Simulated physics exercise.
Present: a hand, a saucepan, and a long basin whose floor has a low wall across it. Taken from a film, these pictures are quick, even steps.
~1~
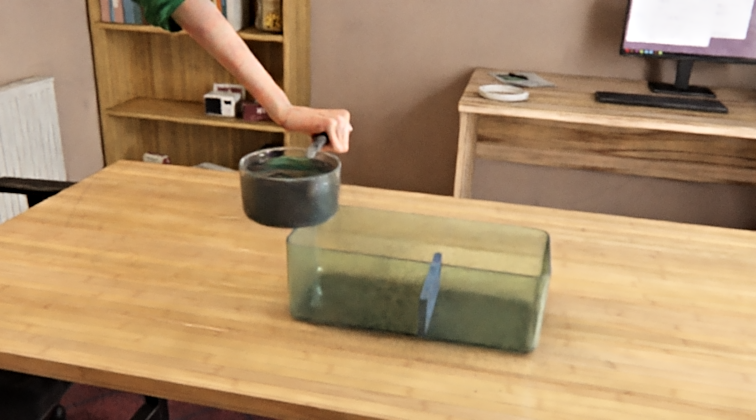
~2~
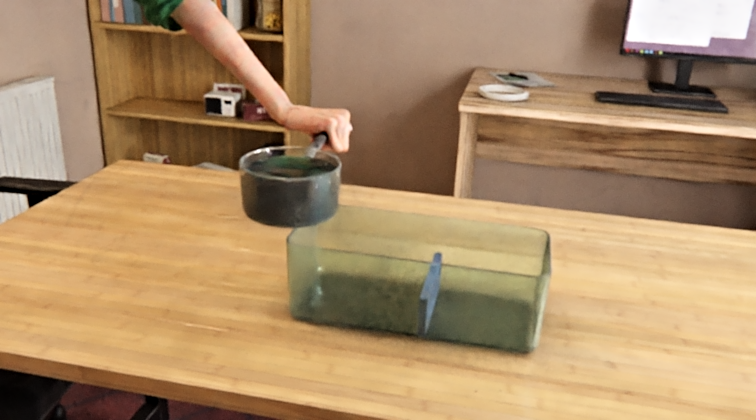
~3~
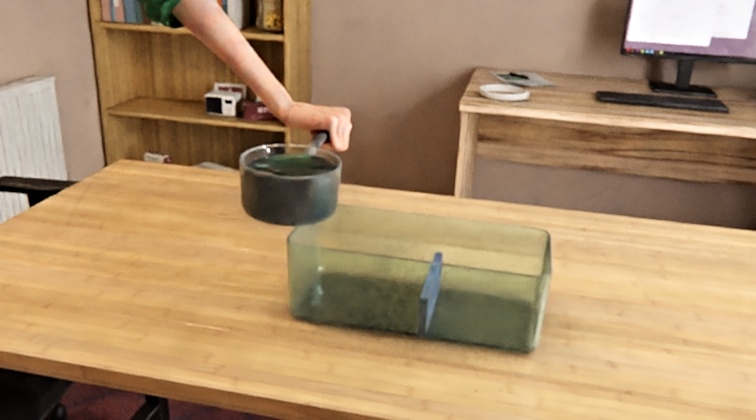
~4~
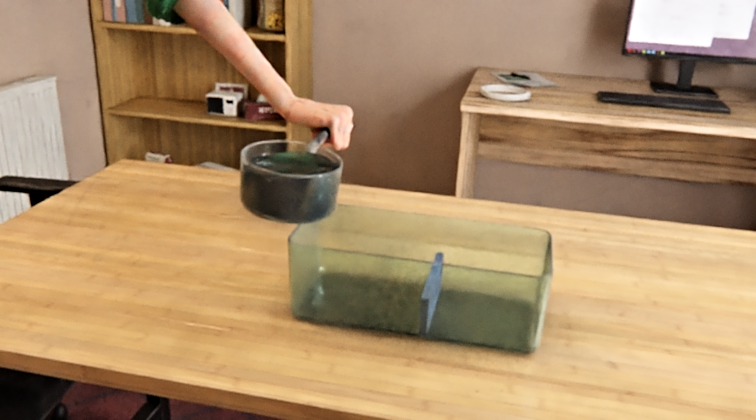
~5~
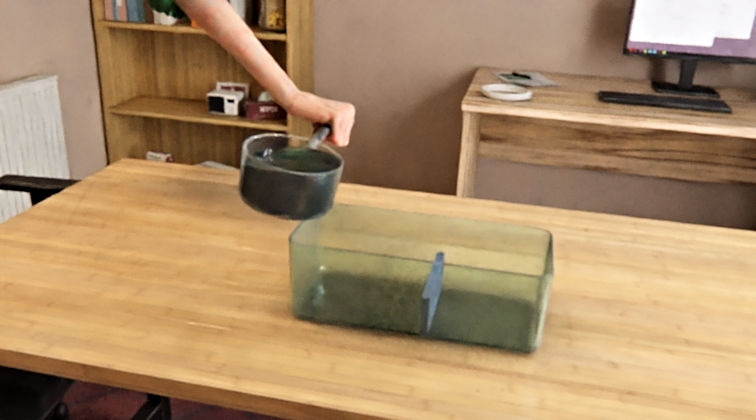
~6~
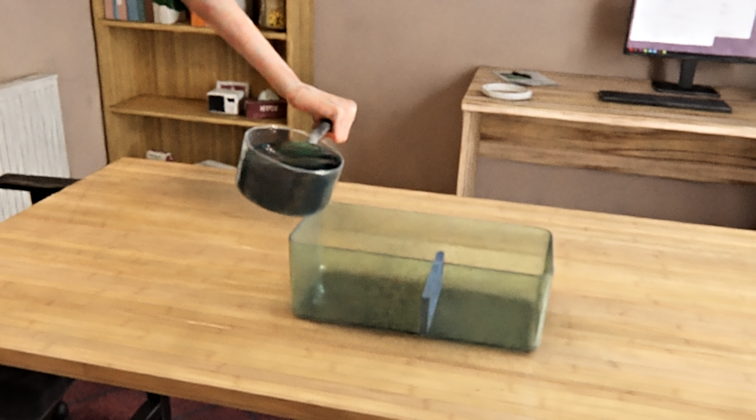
A hand held a dark, round pot by its handle above a long, greenish clear basin with a low blue wall across it, then slowly tilted the pot down toward the right.
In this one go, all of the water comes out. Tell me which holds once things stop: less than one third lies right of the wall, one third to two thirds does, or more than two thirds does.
Less than one third lies right of the wall.
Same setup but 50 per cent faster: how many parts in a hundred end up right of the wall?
I'd estimate about 5 percent ends up there.
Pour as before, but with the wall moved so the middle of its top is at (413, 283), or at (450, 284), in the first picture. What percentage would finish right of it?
30 % then 10 %.
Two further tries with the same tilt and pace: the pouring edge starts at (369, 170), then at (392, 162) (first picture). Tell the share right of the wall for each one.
55 % and 95 %.
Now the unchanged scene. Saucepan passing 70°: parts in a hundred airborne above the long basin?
Estimate: 30 per cent, roughly.
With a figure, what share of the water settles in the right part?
Close to 0 per cent.
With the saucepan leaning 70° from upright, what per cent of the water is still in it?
I'd put it near 50 %.
A moment on, the saucepan is tipped part way and 50 per cent is still to pour, 19 is left of the wall and 0 right of it.
Next, the saucepan is tipped right over and 8 per cent is still to pour, 81 is left of the wall and 1 right of it.
Then the saucepan is tipped right over and 0 per cent is still to pour, 96 is left of the wall and 1 right of it.
Later the saucepan is tipped right over and 0 per cent is still to pour, 97 is left of the wall and 2 right of it.
At rest 97 per cent lies left of the wall, 2 right of it and 2 outside.
